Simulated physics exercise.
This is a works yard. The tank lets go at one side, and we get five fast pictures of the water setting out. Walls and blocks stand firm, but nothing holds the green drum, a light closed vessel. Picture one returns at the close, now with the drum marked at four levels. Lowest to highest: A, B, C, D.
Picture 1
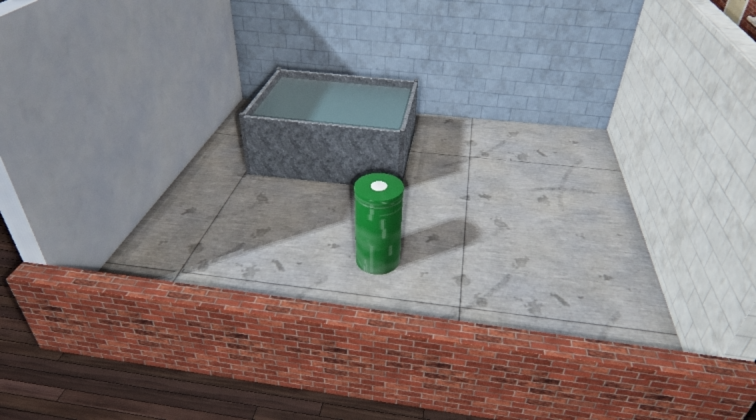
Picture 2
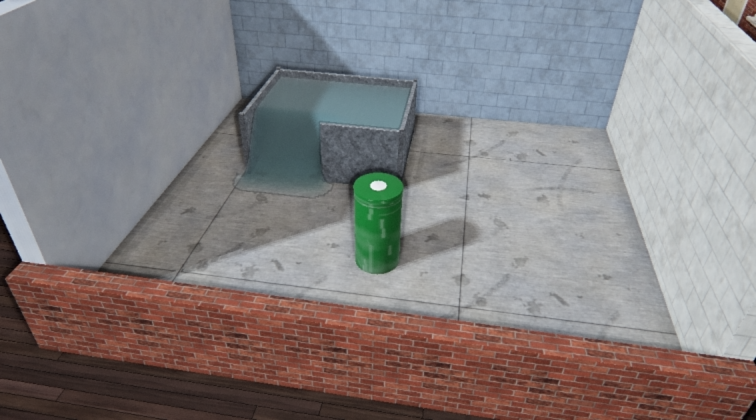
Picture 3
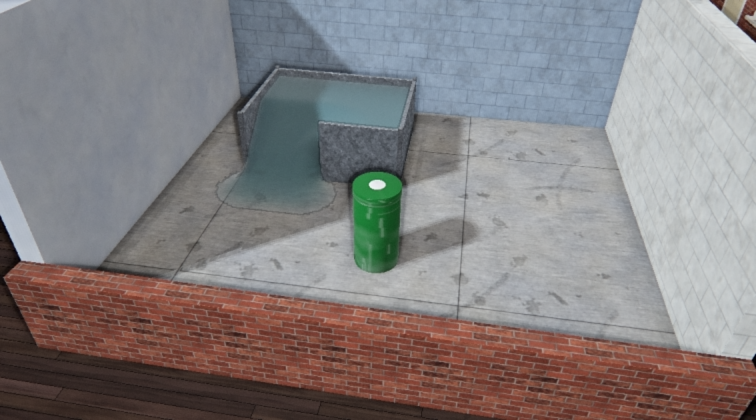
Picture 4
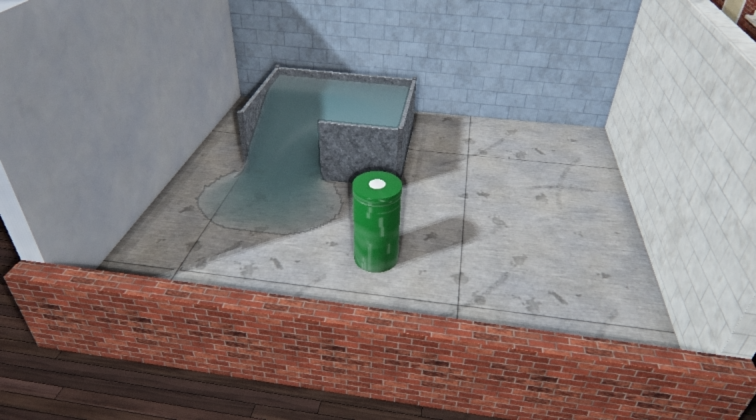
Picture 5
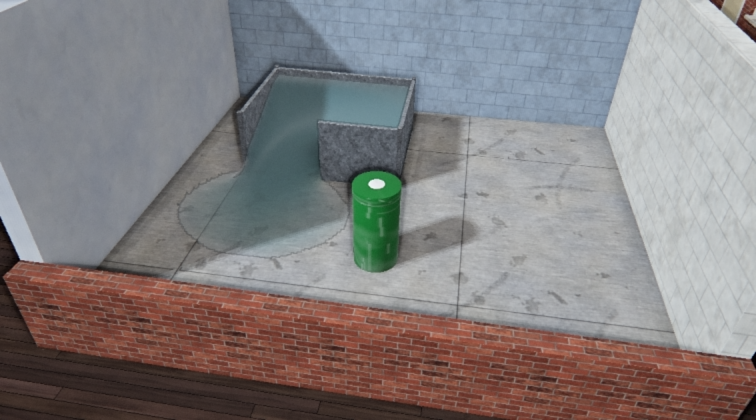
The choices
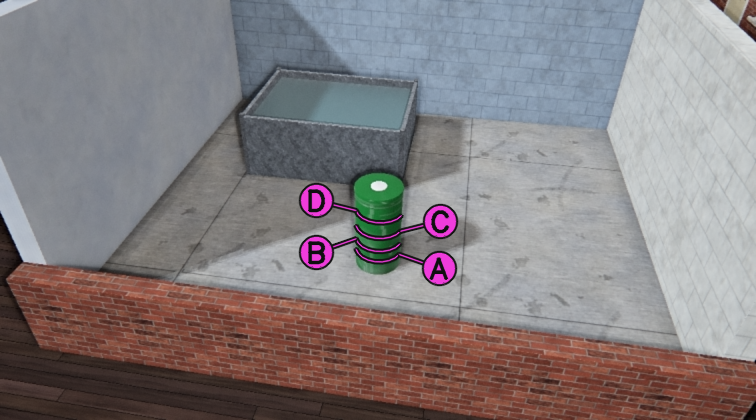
Water pours through an opening in the front left side of a full grey stone tank and spreads in a widening, rounded sheet across the paved yard floor, while a green drum stands upright and still nearby.
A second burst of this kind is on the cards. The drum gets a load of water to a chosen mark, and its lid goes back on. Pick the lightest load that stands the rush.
The answer is mark A.
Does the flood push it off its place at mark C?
No, not at all.
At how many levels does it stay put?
All of them.
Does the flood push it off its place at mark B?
No, not at all.
On the marked copy, A at (374, 261); B at (375, 251); C at (375, 238); D at (375, 222); from the bottom up A, B, C, D.
With A, it does not move.
With B, it does not move.
With C, it does not move.
With D, it does not move.
